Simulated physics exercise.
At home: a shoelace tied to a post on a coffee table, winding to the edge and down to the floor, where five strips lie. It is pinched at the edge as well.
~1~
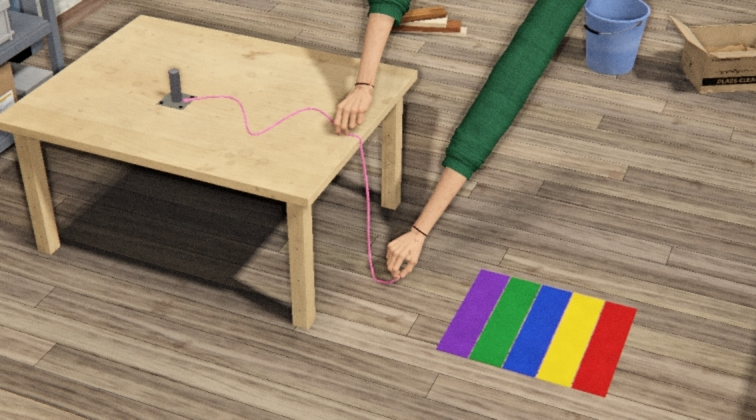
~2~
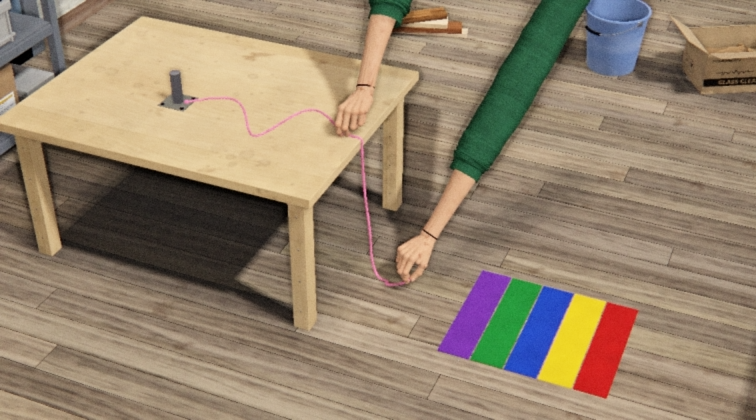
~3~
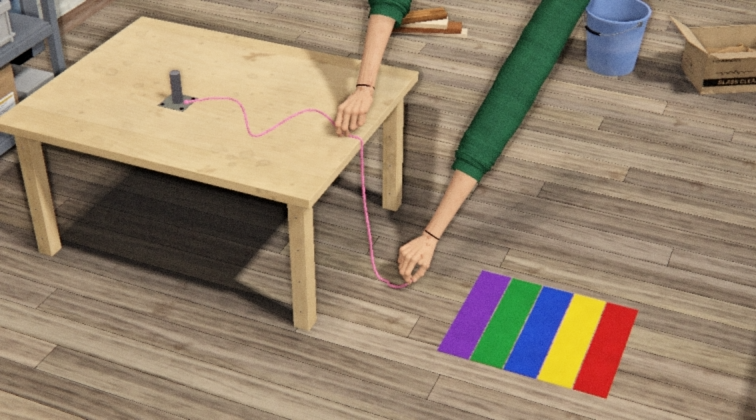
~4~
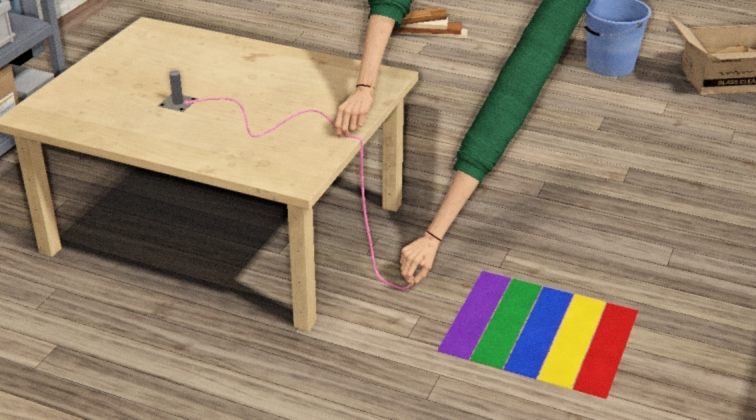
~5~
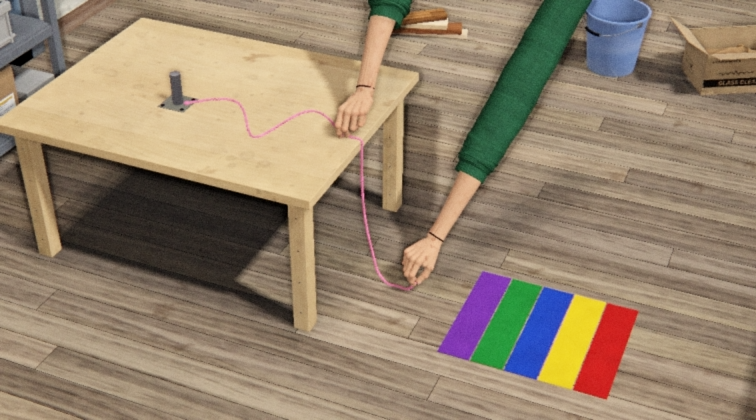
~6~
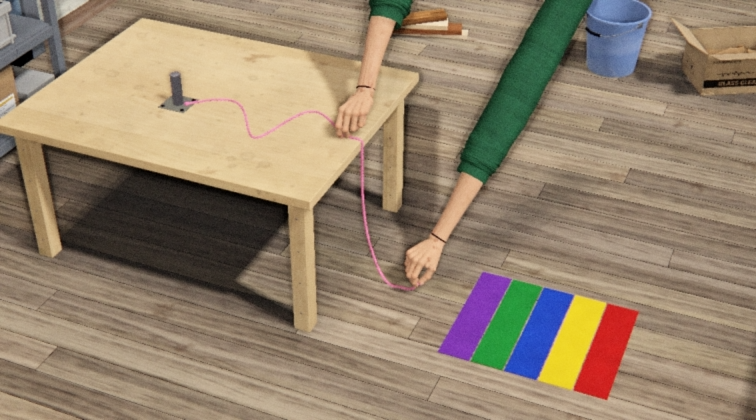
On a wooden floor beside a low table, one hand pinched a pink cord at the table's edge while another drew its lower end slightly right, near five coloured strips.
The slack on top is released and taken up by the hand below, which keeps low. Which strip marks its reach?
The end stops over the red strip.
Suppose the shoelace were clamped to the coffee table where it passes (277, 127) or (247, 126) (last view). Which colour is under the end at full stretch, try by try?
Taking them in turn: Blue; yellow.
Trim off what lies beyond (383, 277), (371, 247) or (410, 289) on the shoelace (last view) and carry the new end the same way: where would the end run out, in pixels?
Try by try, around (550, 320), (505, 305) and (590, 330).
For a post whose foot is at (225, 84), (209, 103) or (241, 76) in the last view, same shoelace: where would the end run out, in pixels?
In that order: (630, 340), (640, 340) and (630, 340).
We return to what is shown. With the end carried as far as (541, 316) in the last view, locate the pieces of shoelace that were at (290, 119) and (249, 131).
Near (346, 140) and (286, 127).
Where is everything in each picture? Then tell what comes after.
End (399, 276); purple (460, 338); green (493, 347); blue (526, 356); yellow (560, 366); red (595, 376), in the first picture.
End (409, 280); shoelace through (221, 98) (248, 129) (299, 113) (346, 135) (365, 193) (371, 256), in the second picture.
End (411, 281), in the third picture.
End (413, 282); shoelace through (221, 99) (248, 130) (299, 114) (345, 135) (363, 194) (373, 256), in the fourth picture.
End (416, 283), in the fifth picture.
End (418, 284); shoelace through (222, 100) (249, 131) (299, 115) (346, 136) (363, 195) (374, 257), in the sixth picture.
A little later, end near (541, 316); over blue.
Next, end near (582, 327); over yellow.
When it is tight, end near (608, 334); over red. It gets as far as the red strip.
